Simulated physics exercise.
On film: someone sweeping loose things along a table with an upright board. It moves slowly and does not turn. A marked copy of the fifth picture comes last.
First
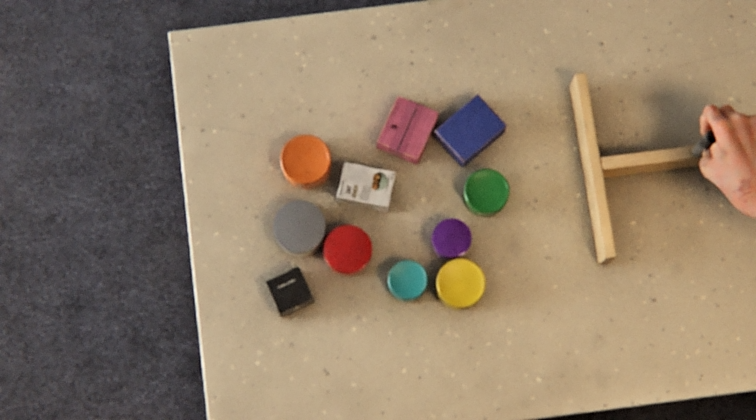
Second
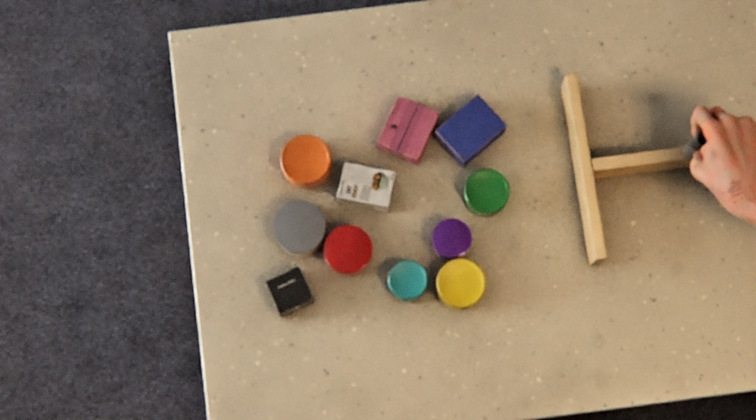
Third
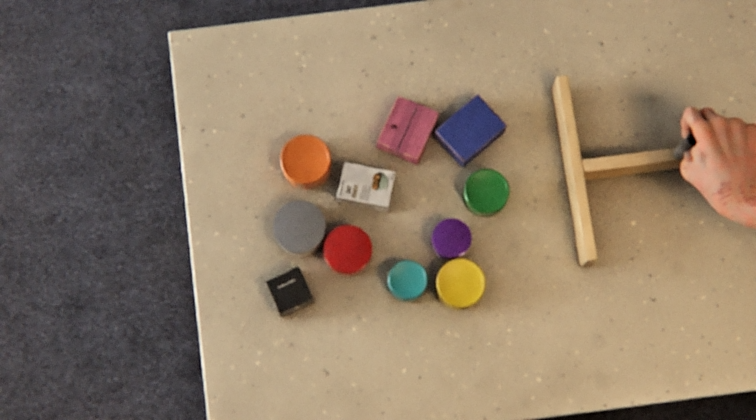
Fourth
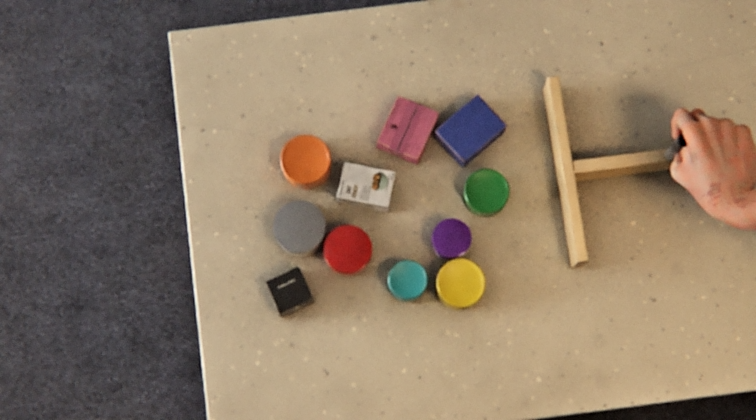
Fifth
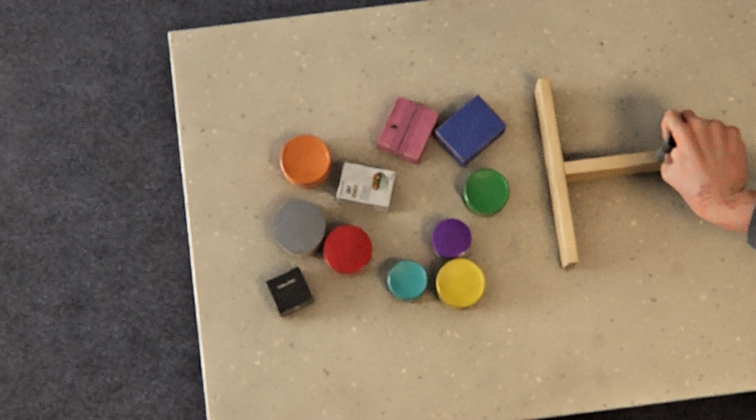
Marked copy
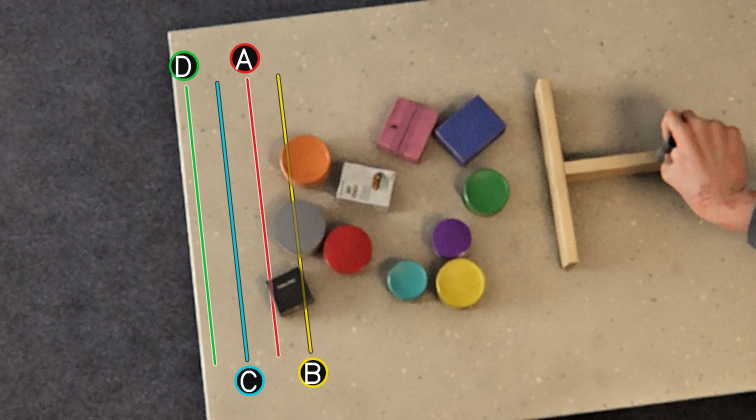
Hand sliding an upright wooden board slowly leftward across a speckled table, with colourful round pots and small boxes sitting still.
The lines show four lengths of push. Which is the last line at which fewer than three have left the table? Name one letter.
Stop at A.
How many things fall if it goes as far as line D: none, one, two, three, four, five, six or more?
In all, six or more.
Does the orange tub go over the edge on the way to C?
Yes.
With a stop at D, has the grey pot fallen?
Yes.
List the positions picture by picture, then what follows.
Purple pot (452, 240); red pot (348, 251); green jar (486, 193), in the first picture.
Board (587, 165); black box (291, 293), in the second picture.
Board (578, 167); yellow jar (461, 285), in the third picture.
Board (568, 168); blue block (470, 131), in the fourth picture.
Board (559, 169); pink box (408, 130); white packet (367, 188); purple pot (452, 240), in the fifth picture.
On the marked copy, A at (263, 215); B at (294, 211); C at (232, 219); D at (200, 223).
Following A. Soon after the start, board (453, 182); pink box (370, 122); yellow jar (438, 292).
Later, board (347, 195); grey pot (250, 240); black box (270, 314).
In the end, board (265, 206); grey pot (192, 264); red pot (207, 312); none fallen.
As for the rest, B is within the limit but short; C drops four; D drops seven.
